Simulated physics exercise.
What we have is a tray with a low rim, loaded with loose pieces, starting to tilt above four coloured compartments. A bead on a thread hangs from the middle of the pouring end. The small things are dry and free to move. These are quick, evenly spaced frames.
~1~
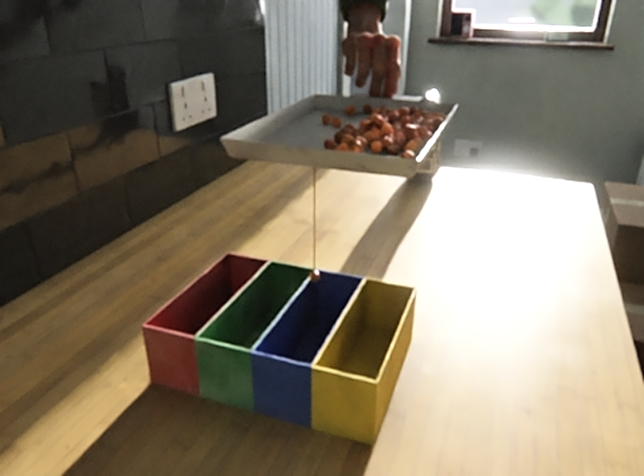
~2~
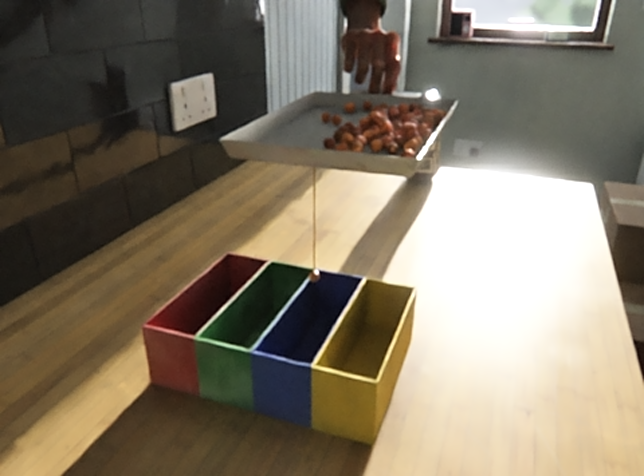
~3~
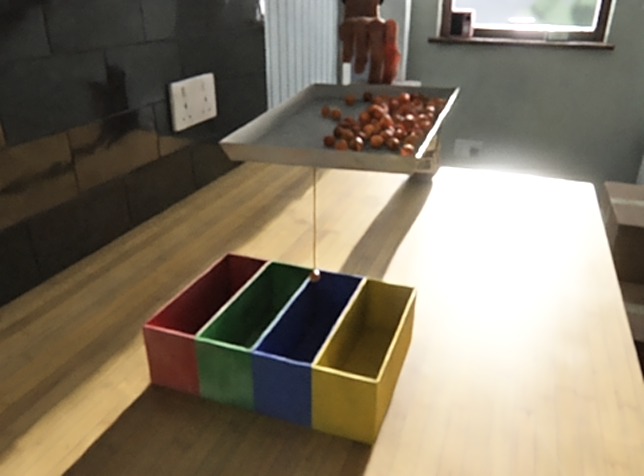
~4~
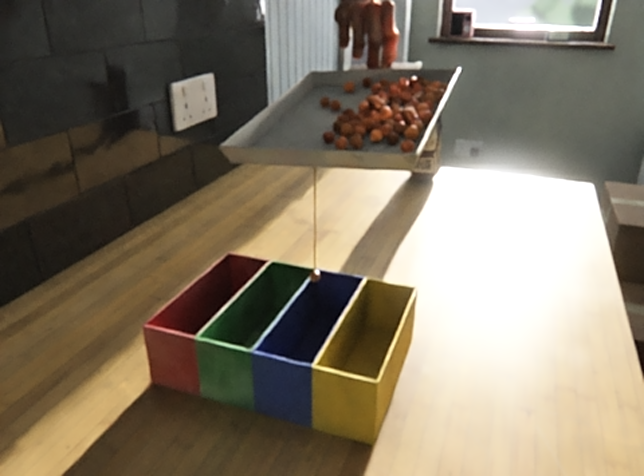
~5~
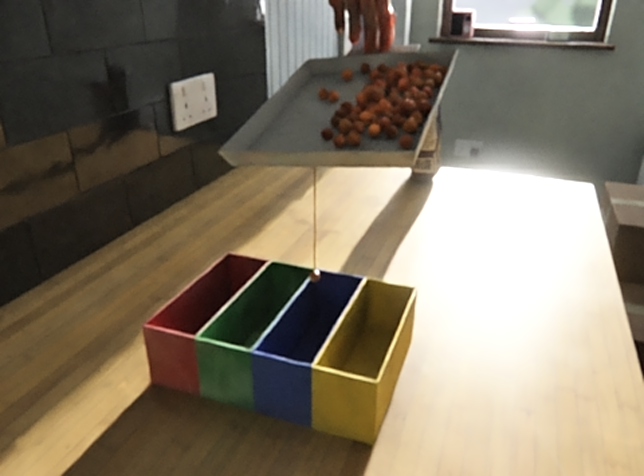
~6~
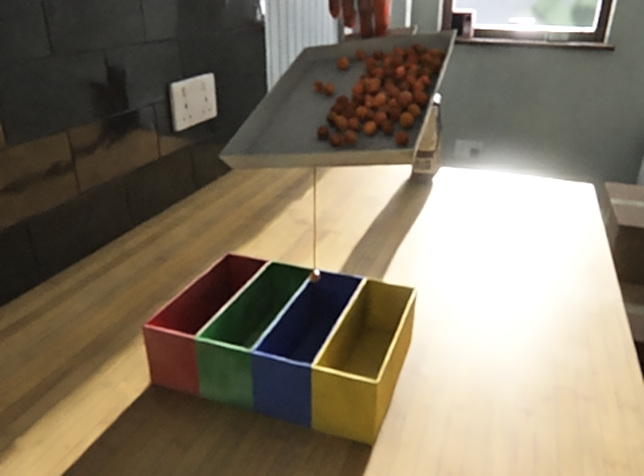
A hand raising the far end of a tray of small reddish-brown pieces, tilting it above red, green, blue and yellow compartments.
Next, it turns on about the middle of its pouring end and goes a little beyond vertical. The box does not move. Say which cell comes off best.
Most goes to the red cell.
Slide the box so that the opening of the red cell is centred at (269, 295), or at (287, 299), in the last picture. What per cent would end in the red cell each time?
The first gives 30 %, the second 20 %.
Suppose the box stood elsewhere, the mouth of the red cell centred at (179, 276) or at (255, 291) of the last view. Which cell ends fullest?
In turn: The green one; the red one.
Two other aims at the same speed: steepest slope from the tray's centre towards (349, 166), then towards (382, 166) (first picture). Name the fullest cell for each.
In turn: The yellow cell; the yellow one.
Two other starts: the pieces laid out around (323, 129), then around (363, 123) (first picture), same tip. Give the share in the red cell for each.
The first gives 70 %, the second 60 %.
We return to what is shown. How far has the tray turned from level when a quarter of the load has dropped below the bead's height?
Around 80° of tilt.
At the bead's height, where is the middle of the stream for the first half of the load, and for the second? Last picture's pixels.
First near (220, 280), later near (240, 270).
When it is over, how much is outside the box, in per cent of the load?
About 10 per cent.
Soon after the last picture, tray tipped steeply; most on the tray; a stray few in the red cell; a stray few in the blue cell; a small part falling or outside the box.
A little later, tray tipped right over; about a quarter on the tray; about a third in the red cell; a small part in the green cell; a stray few in the blue cell; about a quarter falling or outside the box.
Later still, tray tipped past a quarter turn; about two thirds in the red cell; about a quarter in the green cell; a small part in the blue cell; a small part falling or outside the box.
At rest, tray tipped past a quarter turn; about two thirds in the red cell; about a quarter in the green cell; a small part in the blue cell; none in the yellow cell; a small part outside the box.
